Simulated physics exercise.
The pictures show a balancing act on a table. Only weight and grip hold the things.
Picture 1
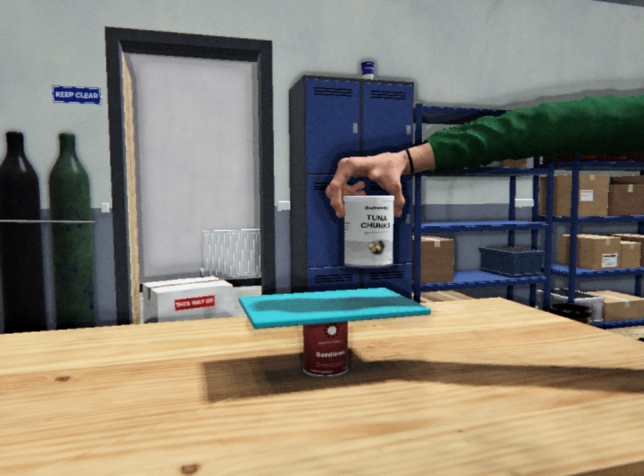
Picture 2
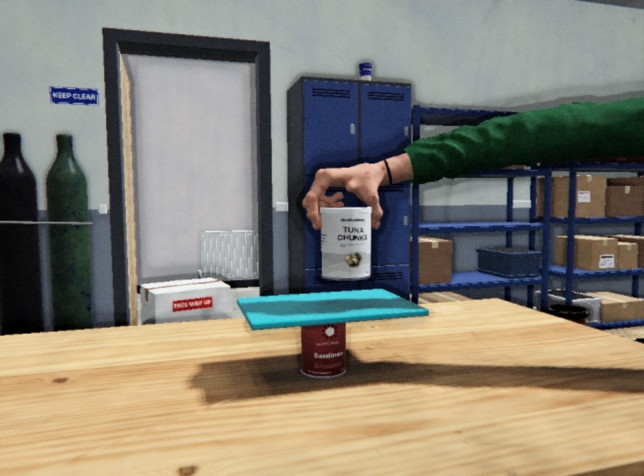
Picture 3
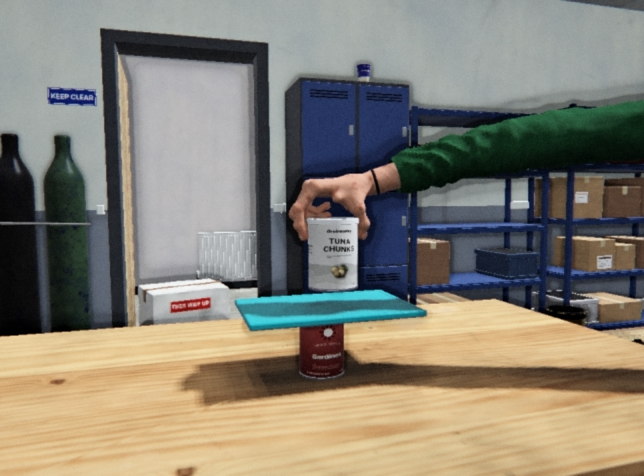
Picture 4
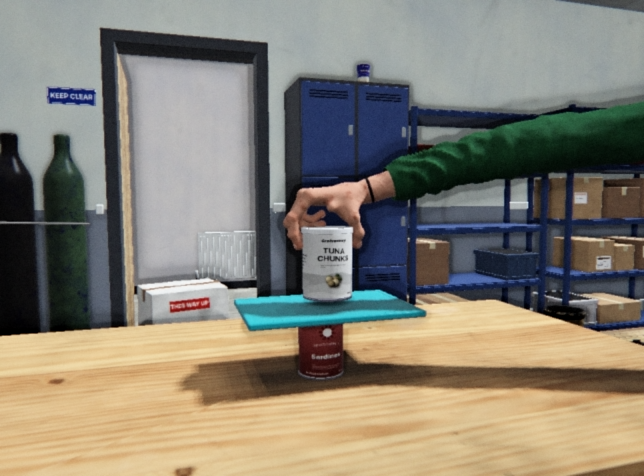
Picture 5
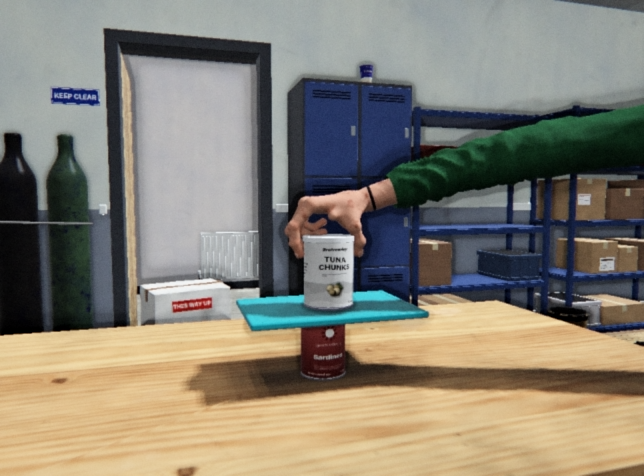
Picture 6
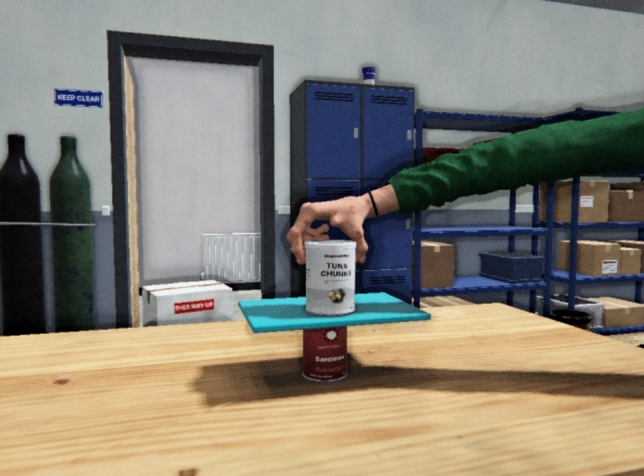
In a storeroom seen from across a wooden table, blue lockers and shelves of cardboard boxes stand right of a grey door, with two dark cylinders at the left. A turquoise board rests on a red tin, while a green-sleeved arm reaches in from the right holding a white tuna tin. The hand lowers the tin leftward onto the board and keeps hold as the view shifts very slightly.
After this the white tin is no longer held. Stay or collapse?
The stack stays up.
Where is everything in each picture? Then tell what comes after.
Coming down; white tin (369, 231); red tin (325, 340), in the first picture.
Coming down; white tin (346, 242); red tin (323, 341), in the second picture.
Coming down; white tin (333, 253); red tin (322, 342), in the third picture.
Coming down; white tin (328, 262); red tin (321, 342), in the fourth picture.
Coming down; white tin (328, 271); red tin (323, 342), in the fifth picture.
Set down, still held; white tin (330, 277); red tin (325, 344), in the sixth picture.
Then, 0.70 s on from there, no change.
Then, 1.40 s on from there, white tin resting near (330, 277).
In the end, all 3 unmoved. At the end, from the last picture's camera, white tin near (330, 277). The stack keeps its balance.
